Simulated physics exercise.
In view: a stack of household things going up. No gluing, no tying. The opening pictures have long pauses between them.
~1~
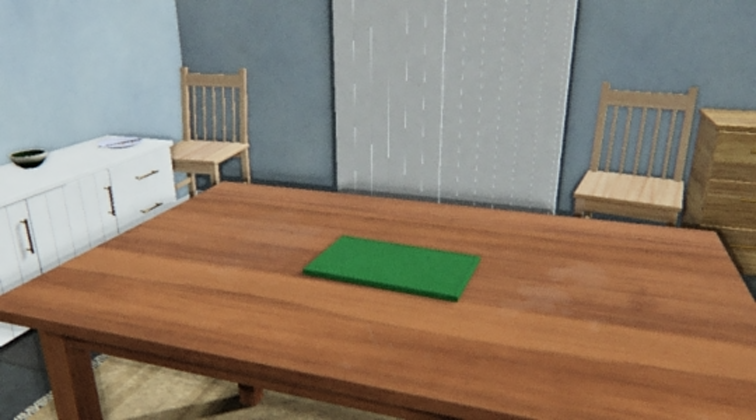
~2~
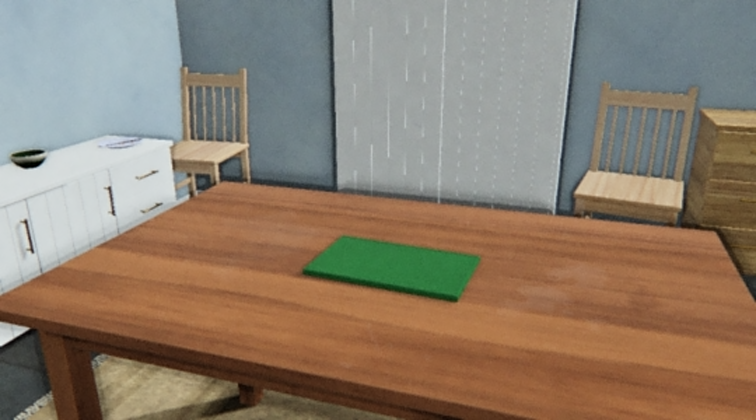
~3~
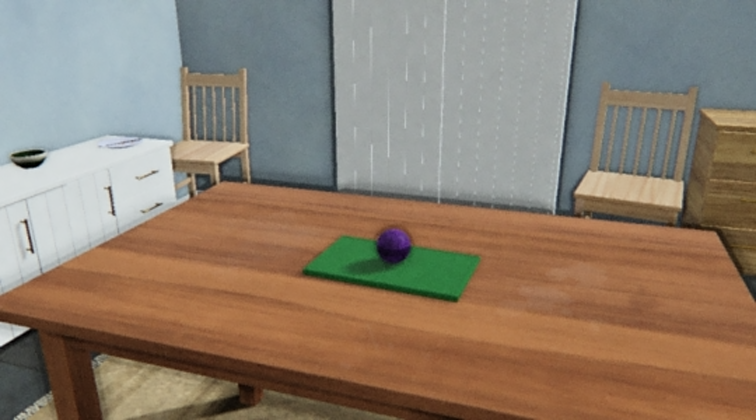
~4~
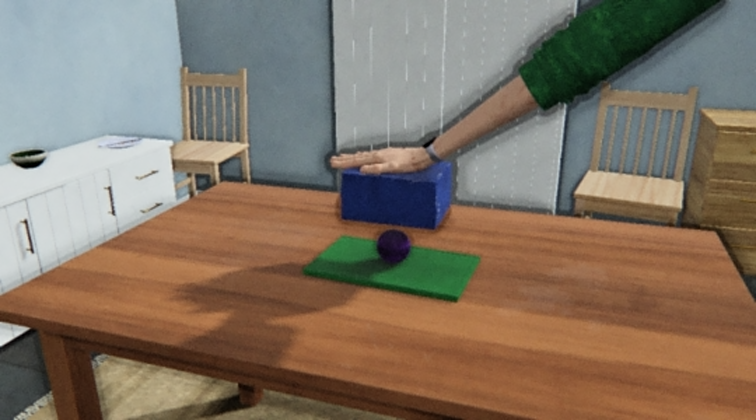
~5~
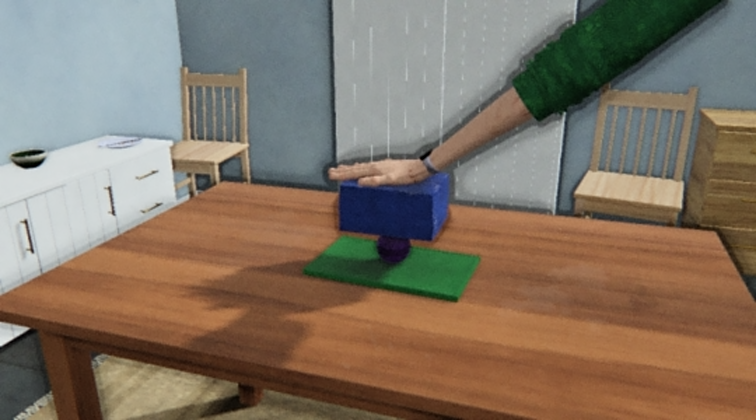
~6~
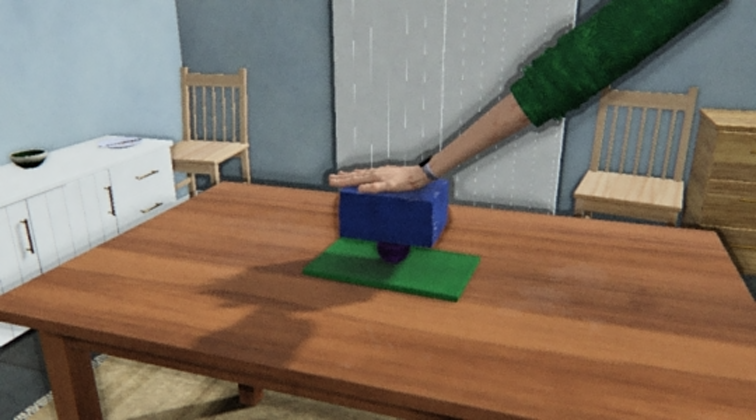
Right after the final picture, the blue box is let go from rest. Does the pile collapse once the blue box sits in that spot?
Yes, most likely the pile will not stay as built.
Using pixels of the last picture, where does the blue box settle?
The object winds up at approximately (542, 266).
Then, 0.80 s past the last view, blue box rocked 62° from its first pose near (442, 220); purple ball displaced a little.
Then, 1.10 s past the last view, blue box now fallen; purple ball displaced a little.
Finally, fallen, blue box; the other 2 still in place. Final places as the last picture's camera would see them, blue box near (542, 266). The pile gives way.
